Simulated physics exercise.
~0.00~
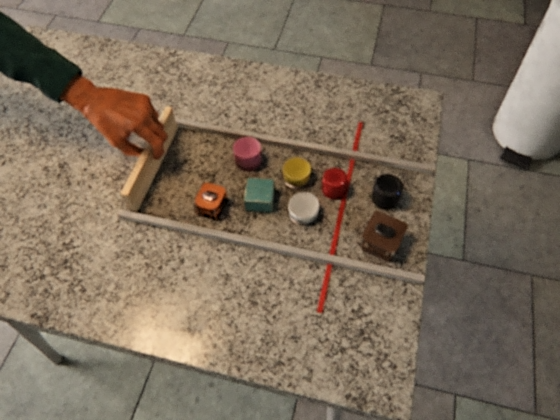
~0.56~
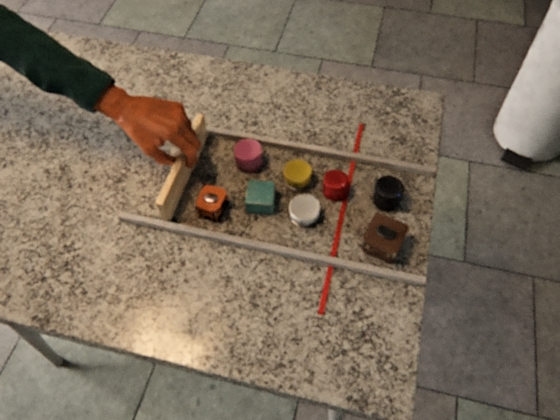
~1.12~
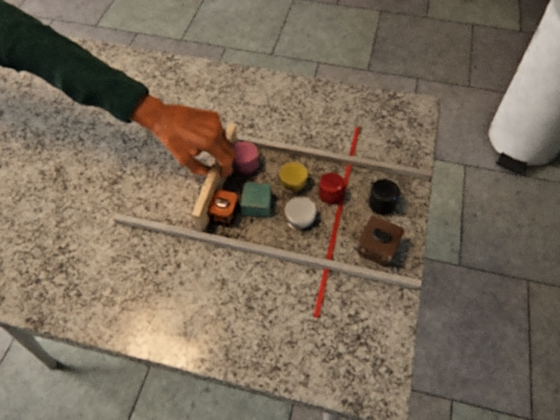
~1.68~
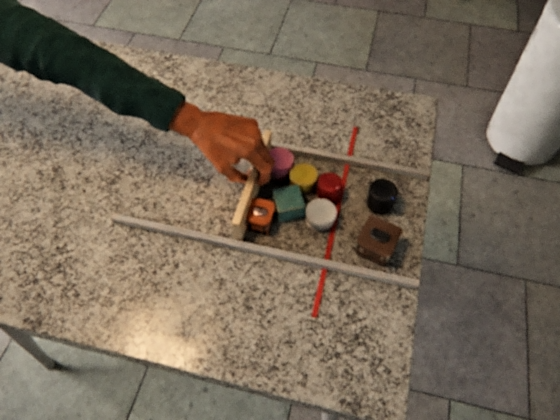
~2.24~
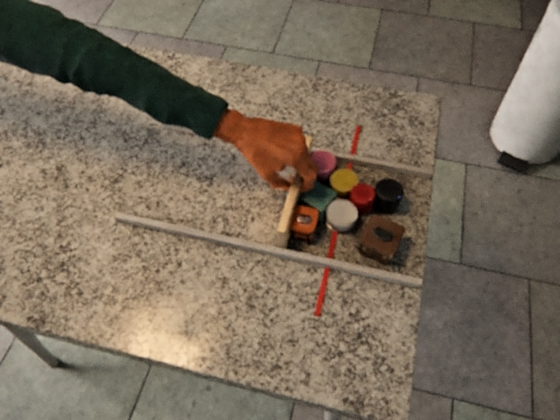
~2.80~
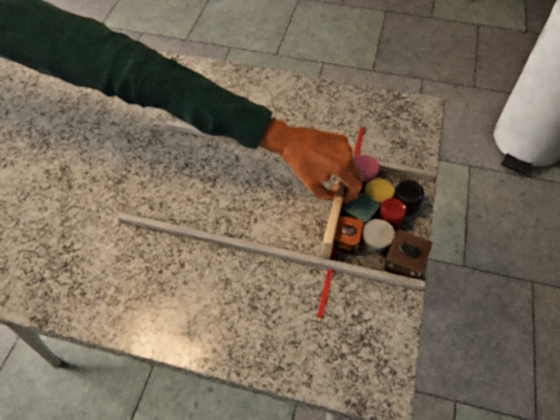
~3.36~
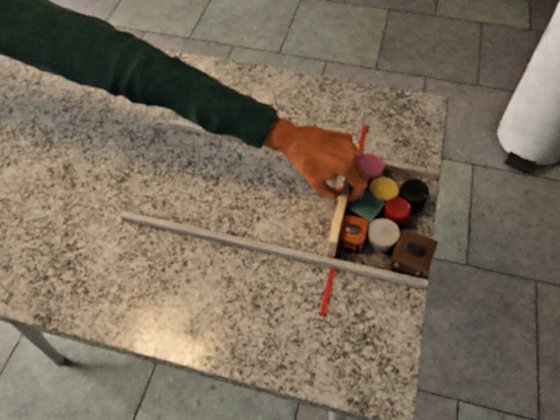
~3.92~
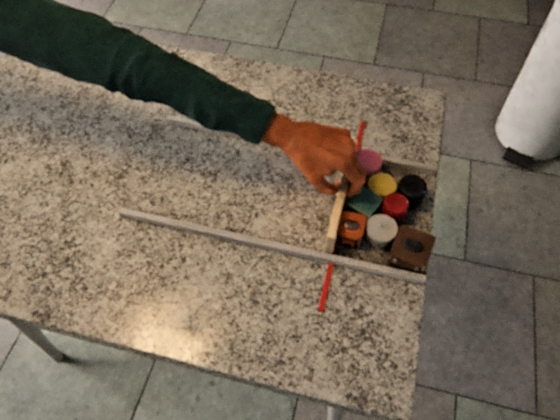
At the start, a hand in a dark green sleeve holds a wooden board upright between two rails on a speckled tabletop, with eight small objects scattered to its right and a red tape line crossing the rails. The hand slides the board right until it reaches the orange case, then pushes the pink tub, turquoise block and yellow pot along too. The red lid moves next, and the black lid and brown case shift as the group bunches together. The board stops at the tape, with all eight objects packed near the table's right edge and none fallen.
